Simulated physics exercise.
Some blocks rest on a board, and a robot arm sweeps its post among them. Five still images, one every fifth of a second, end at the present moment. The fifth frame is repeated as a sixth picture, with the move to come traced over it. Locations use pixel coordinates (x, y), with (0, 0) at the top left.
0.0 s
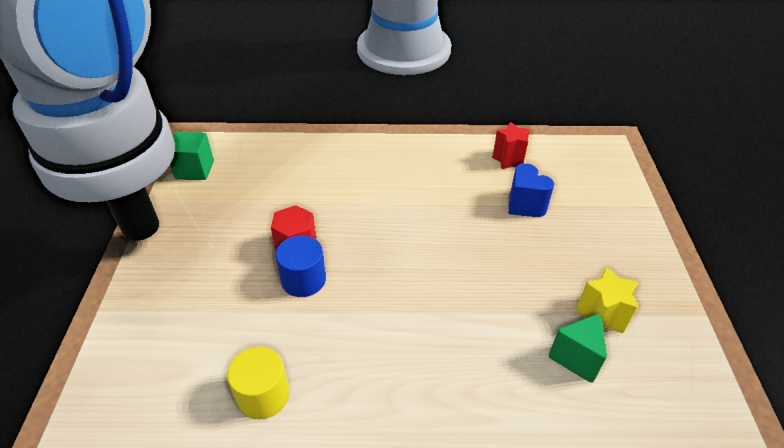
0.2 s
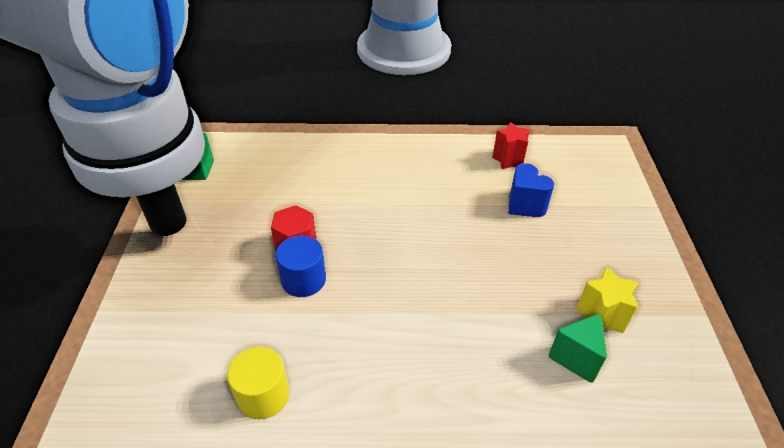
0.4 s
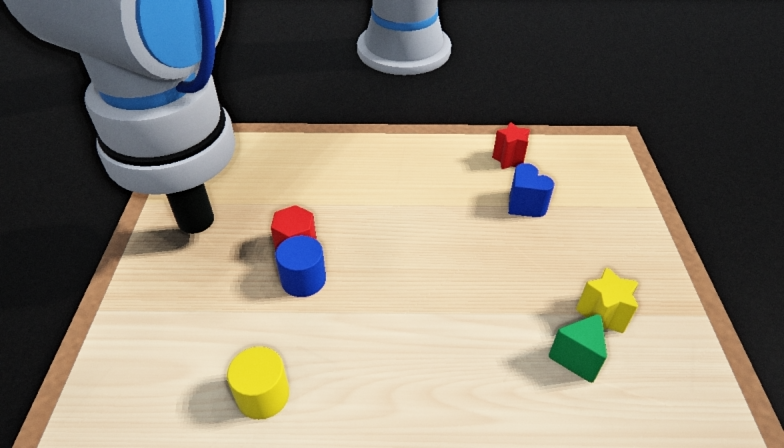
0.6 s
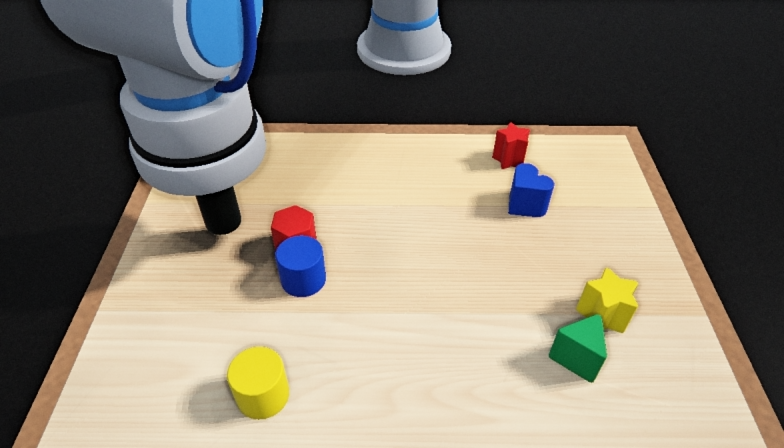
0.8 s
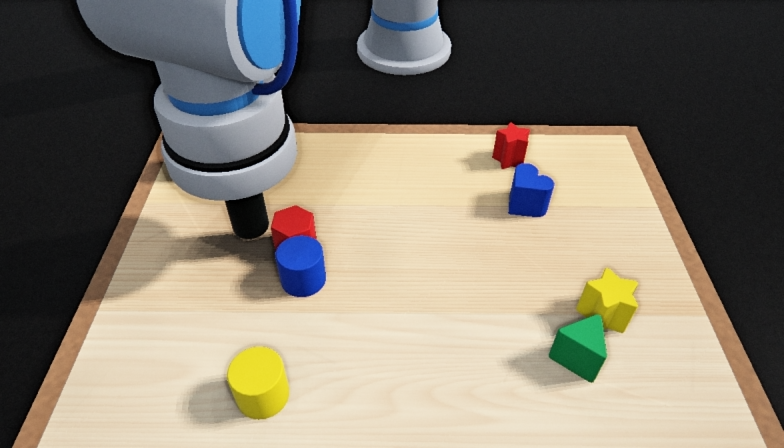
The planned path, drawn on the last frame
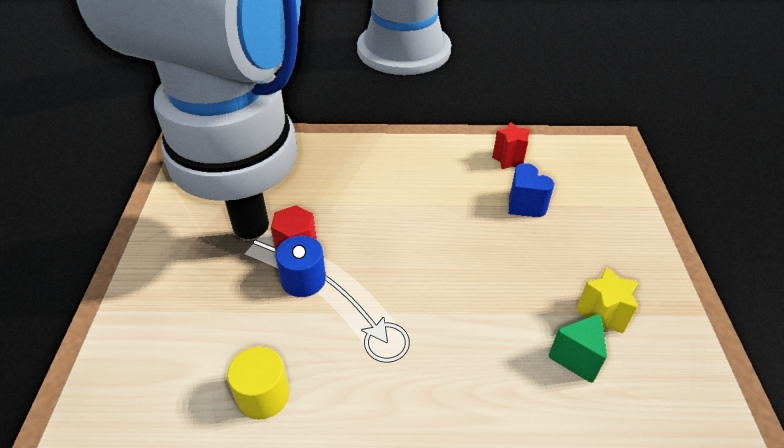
On a wooden board, a robot arm sweeps its black post right toward still blocks.
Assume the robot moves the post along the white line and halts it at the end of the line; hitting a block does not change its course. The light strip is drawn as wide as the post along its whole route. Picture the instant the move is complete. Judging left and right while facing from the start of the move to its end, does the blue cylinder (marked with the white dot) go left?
I expect not.
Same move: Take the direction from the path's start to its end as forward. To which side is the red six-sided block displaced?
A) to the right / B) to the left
The answer is B.
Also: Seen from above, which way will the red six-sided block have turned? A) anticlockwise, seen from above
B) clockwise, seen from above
My pick is A.
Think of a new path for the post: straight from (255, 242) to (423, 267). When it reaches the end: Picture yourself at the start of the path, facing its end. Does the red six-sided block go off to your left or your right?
Over to the left.
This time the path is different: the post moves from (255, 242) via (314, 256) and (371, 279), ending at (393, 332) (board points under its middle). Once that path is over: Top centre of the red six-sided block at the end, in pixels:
At pixel (390, 224).
Path on the board, from (255, 242) by way of (327, 279) to (387, 342); the dot is on the blue cylinder.
On the path given first. One third of the way, post (303, 250); red six-sided block (338, 224), turned 40° anticlockwise; blue cylinder (317, 266).
Two thirds of the way, post (348, 283); red six-sided block (344, 224), turned 55° anticlockwise; blue cylinder (343, 307).
At the end, post (387, 329); red six-sided block (344, 224), turned 55° anticlockwise; blue cylinder (351, 345).
